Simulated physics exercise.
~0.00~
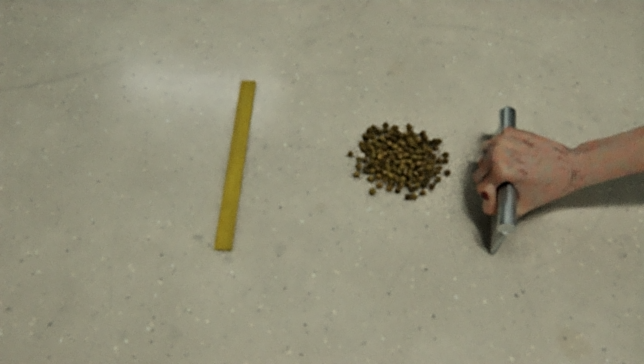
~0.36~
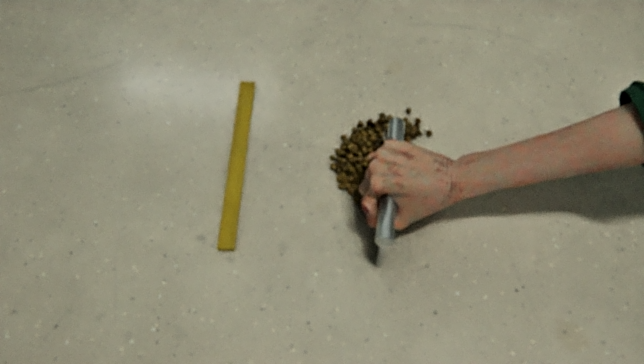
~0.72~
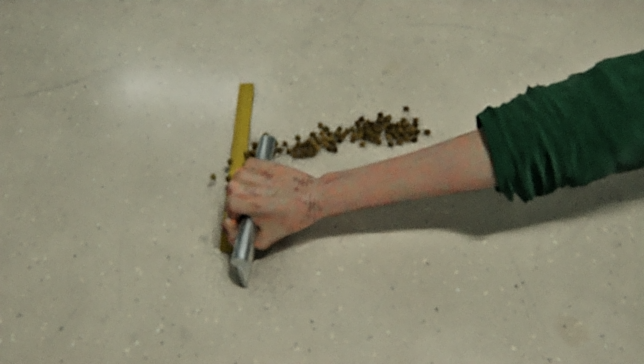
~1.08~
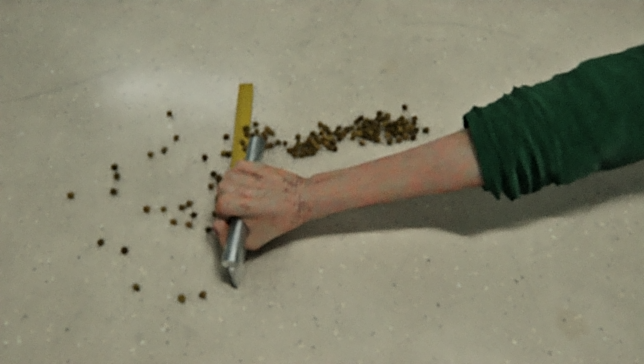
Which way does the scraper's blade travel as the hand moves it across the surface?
The blade travels to the left, through the brown pieces and up to the yellow strip.
